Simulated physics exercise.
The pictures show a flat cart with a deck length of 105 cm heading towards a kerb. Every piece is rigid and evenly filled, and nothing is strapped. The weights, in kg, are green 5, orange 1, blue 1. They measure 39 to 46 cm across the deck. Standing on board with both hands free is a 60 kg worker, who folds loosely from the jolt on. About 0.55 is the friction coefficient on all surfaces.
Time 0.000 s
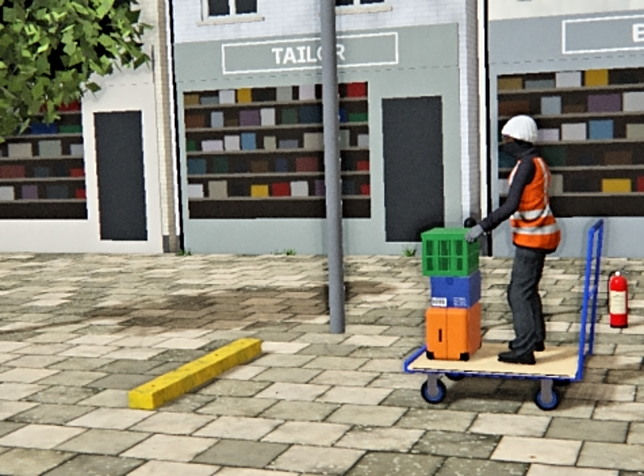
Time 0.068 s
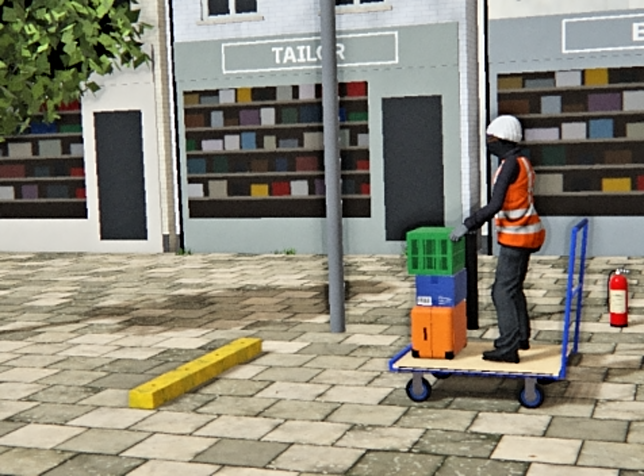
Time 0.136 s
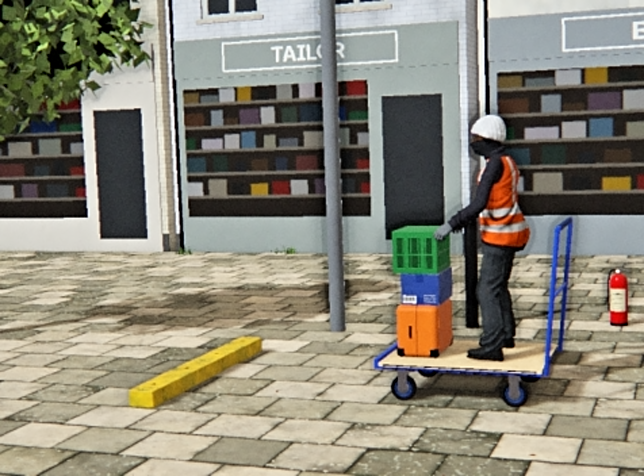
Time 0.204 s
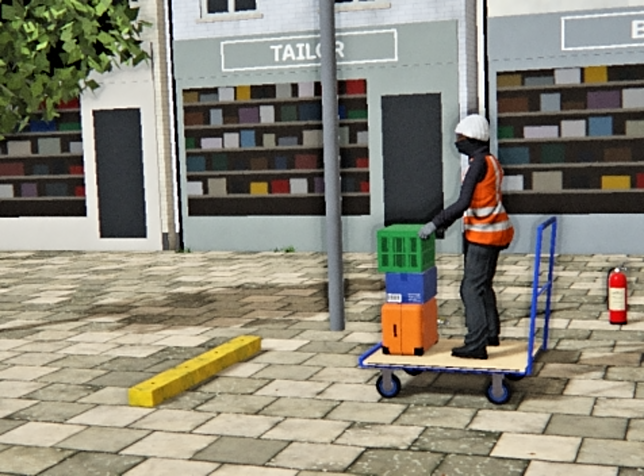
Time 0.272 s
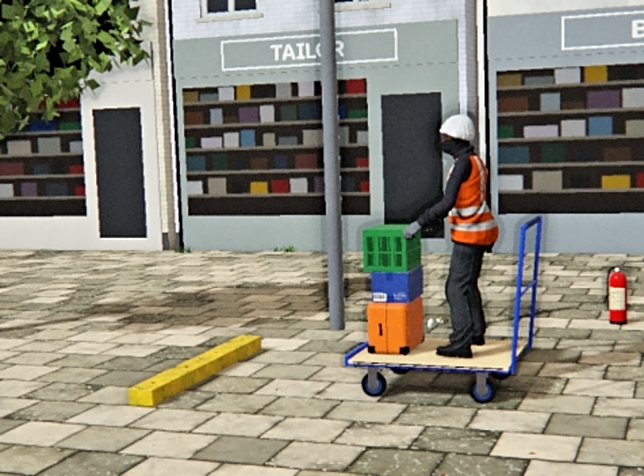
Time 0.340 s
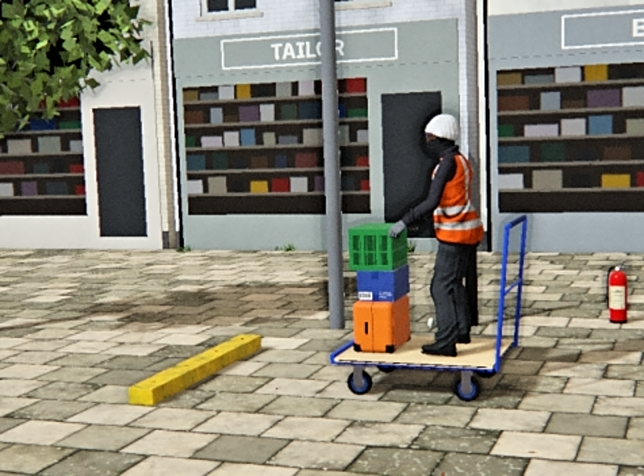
On a paved street in front of a tailor's shop, a worker in a white helmet and orange vest stands on a blue-framed flat cart, hands at a green crate stacked on a blue box and orange suitcase. The cart rolls steadily left toward a yellow kerb, passing nearer the grey pole.
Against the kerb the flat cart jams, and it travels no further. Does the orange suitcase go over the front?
No.
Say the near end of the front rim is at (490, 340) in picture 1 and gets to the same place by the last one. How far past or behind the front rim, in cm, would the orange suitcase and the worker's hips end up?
Then orange 30 past, hips 80 past.
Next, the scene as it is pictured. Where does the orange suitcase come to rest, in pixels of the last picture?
(222, 317).
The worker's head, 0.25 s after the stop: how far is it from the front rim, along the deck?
The head is roughly 30 cm back from the front rim.
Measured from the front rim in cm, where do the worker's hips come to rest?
Some 40 cm behind it.
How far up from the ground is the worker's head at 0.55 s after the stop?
At that moment it's around 60 cm off the ground.
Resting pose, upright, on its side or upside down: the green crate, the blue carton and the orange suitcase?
Once settled: Green lying sideways, blue right way up, orange right way up.
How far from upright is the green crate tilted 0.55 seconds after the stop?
It leans roughly 10°.
The wheels strike at 1.12 s.
After 1.37 s the orange suitcase is 10 cm behind the rim, tilted 20°, near (213, 311) in the last picture's view.
After 1.67 s the orange suitcase is 17 cm behind the rim, tilted 0°, near (221, 317) in the last picture's view.
After 2.12 s the orange suitcase is 17 cm behind the rim, tilted 0°, near (222, 317) in the last picture's view.
When all is still (3.3 s), past the rim, green crate and blue carton; behind it, orange suitcase and the worker's hips.
